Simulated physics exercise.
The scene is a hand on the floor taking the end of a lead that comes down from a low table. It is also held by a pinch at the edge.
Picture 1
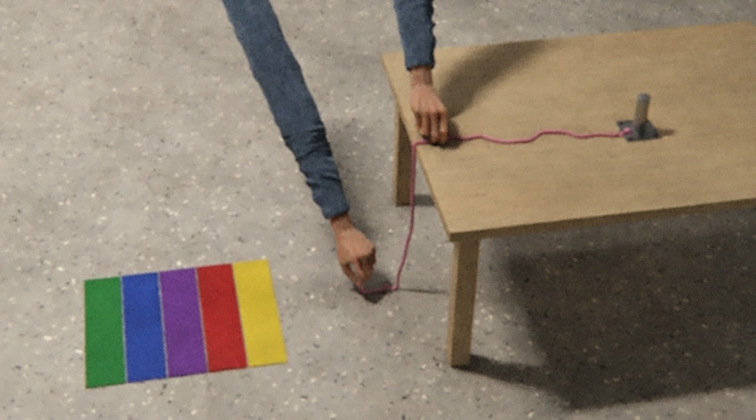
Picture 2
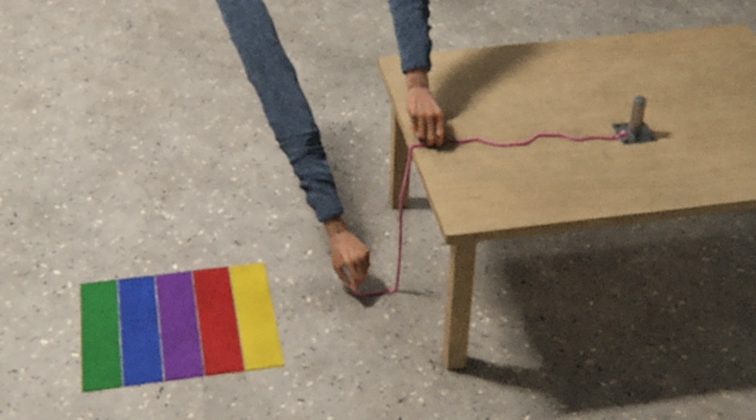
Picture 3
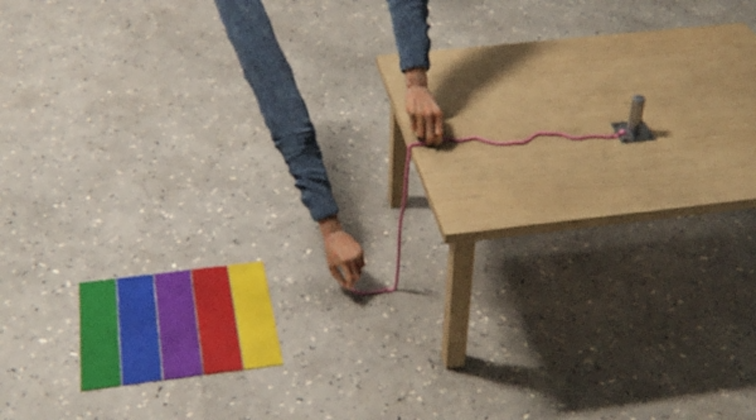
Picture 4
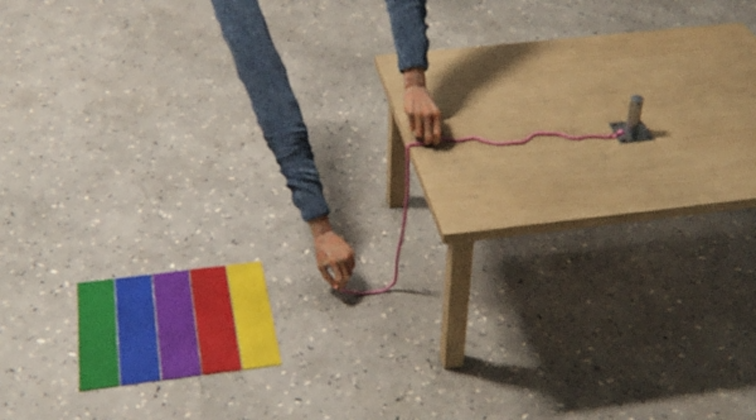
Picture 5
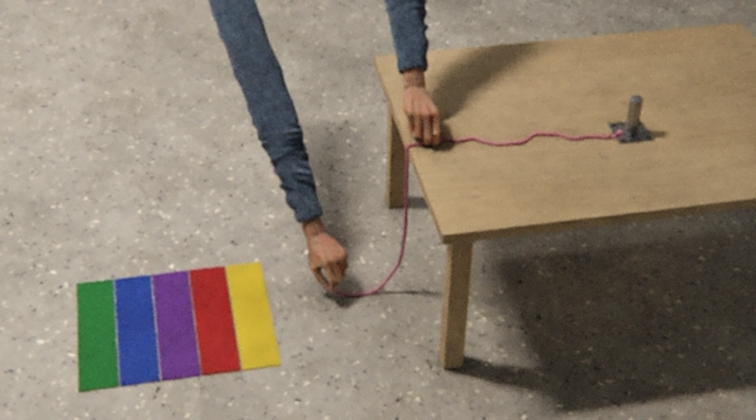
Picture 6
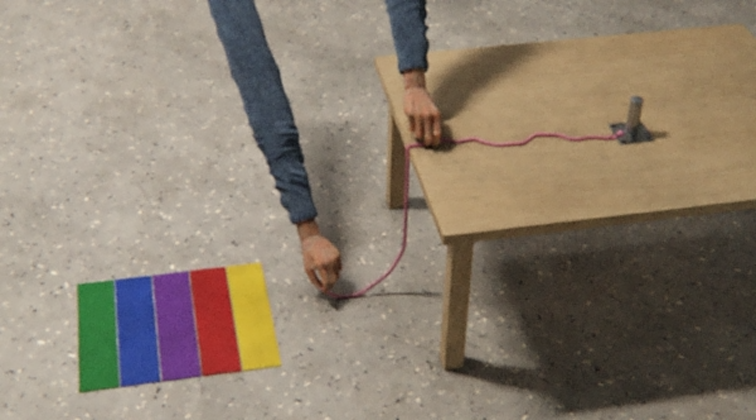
A hand near the floor draws the pink cord's end slowly left toward the coloured stripes.
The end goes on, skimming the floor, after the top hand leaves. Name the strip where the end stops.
Red.
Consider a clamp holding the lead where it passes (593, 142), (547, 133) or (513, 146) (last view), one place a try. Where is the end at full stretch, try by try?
First (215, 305), next (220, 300), last (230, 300).
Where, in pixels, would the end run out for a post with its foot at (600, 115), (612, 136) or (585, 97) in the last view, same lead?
The first try gives (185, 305), the second (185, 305) and the third (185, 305).
Early on, end near (273, 295); short of the strips.
Midway, end near (233, 300); over yellow.
At the end of the slack, end near (210, 303); over red. It gets as far as the red strip.
